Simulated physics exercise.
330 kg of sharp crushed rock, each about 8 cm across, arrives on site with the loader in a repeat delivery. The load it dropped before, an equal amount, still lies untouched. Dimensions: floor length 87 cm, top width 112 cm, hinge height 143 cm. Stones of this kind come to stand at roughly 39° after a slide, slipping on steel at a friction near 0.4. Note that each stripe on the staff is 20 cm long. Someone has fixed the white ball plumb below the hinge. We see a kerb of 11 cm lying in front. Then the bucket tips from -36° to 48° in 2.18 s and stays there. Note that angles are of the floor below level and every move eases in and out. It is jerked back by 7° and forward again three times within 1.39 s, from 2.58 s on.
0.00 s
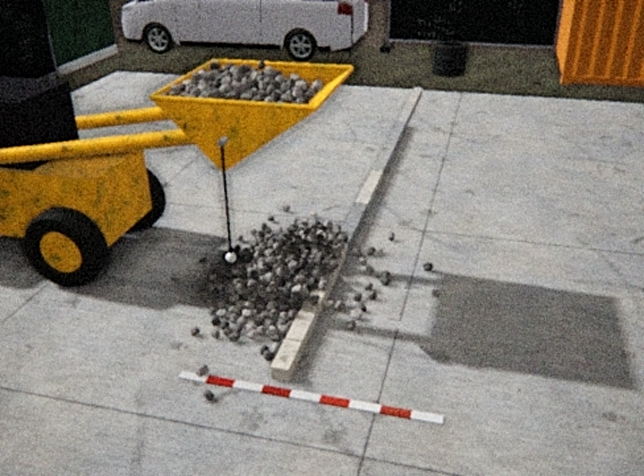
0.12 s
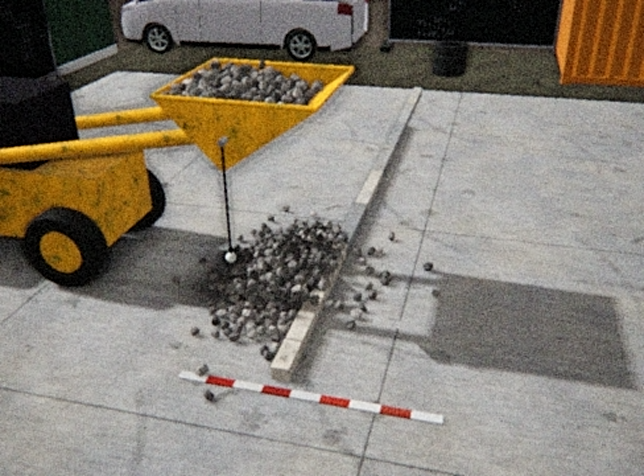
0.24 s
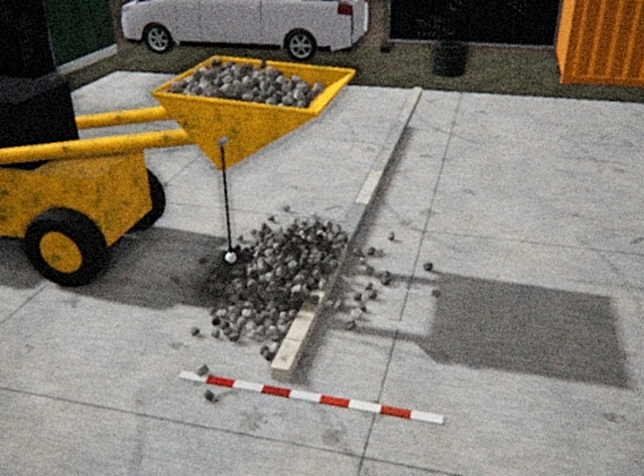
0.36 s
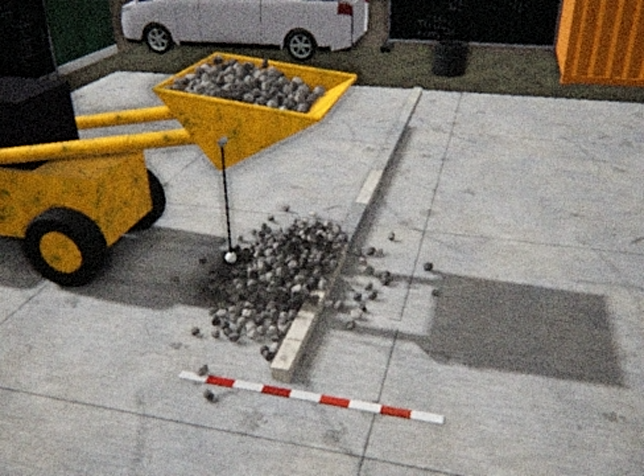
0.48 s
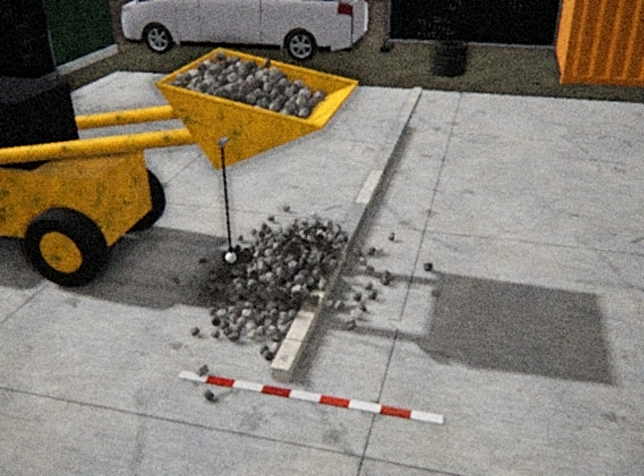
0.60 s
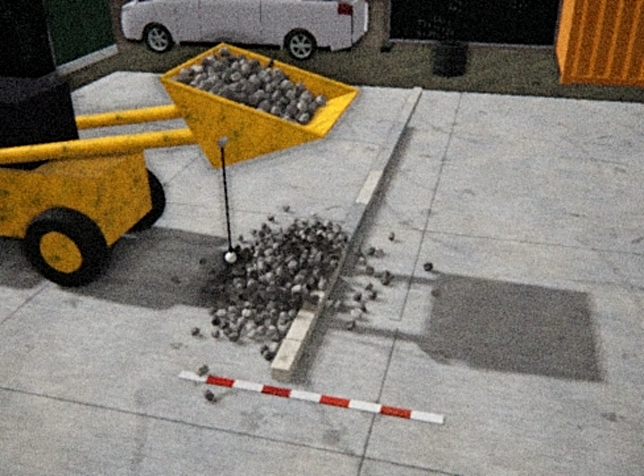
On a pale concrete yard, a yellow loader holds a bucket full of grey stones above a dark heap lying against a low kerb, with a striped staff in front. The bucket slowly tilts forward, its right lip dipping a little, and the stones inside shift slightly while the heap below stays still.
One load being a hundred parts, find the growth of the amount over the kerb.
A growth of about 91 parts in a hundred.
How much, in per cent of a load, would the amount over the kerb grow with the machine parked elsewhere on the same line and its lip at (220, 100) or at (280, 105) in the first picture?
Near 5 per cent from the first place, 60 from the second.
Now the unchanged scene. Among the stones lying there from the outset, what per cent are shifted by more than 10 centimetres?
Roughly 0 percent.
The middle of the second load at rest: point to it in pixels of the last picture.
Roughly pixel (365, 280) in the last view.
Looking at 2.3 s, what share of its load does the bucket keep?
It holds some 5 percent.
After 1.6 s the floor is at 35°; in per cent of one load, 95 in the bucket, 101 on this side of the kerb, 5 over the kerb; the foremost stones are at (392, 279).
After 2.3 s the floor is at 48°; in per cent of one load, 6 in the bucket, 120 on this side of the kerb, 74 over the kerb; the foremost stones are at (421, 283).
After 4.4 s the floor is at 48°; in per cent of one load, 0 in the bucket, 105 on this side of the kerb, 95 over the kerb; the foremost stones are at (477, 312).
After 7.1 s the floor is at 48°; in per cent of one load, 0 in the bucket, 105 on this side of the kerb, 95 over the kerb; the foremost stones are at (477, 312). Net gain over the kerb, 91.
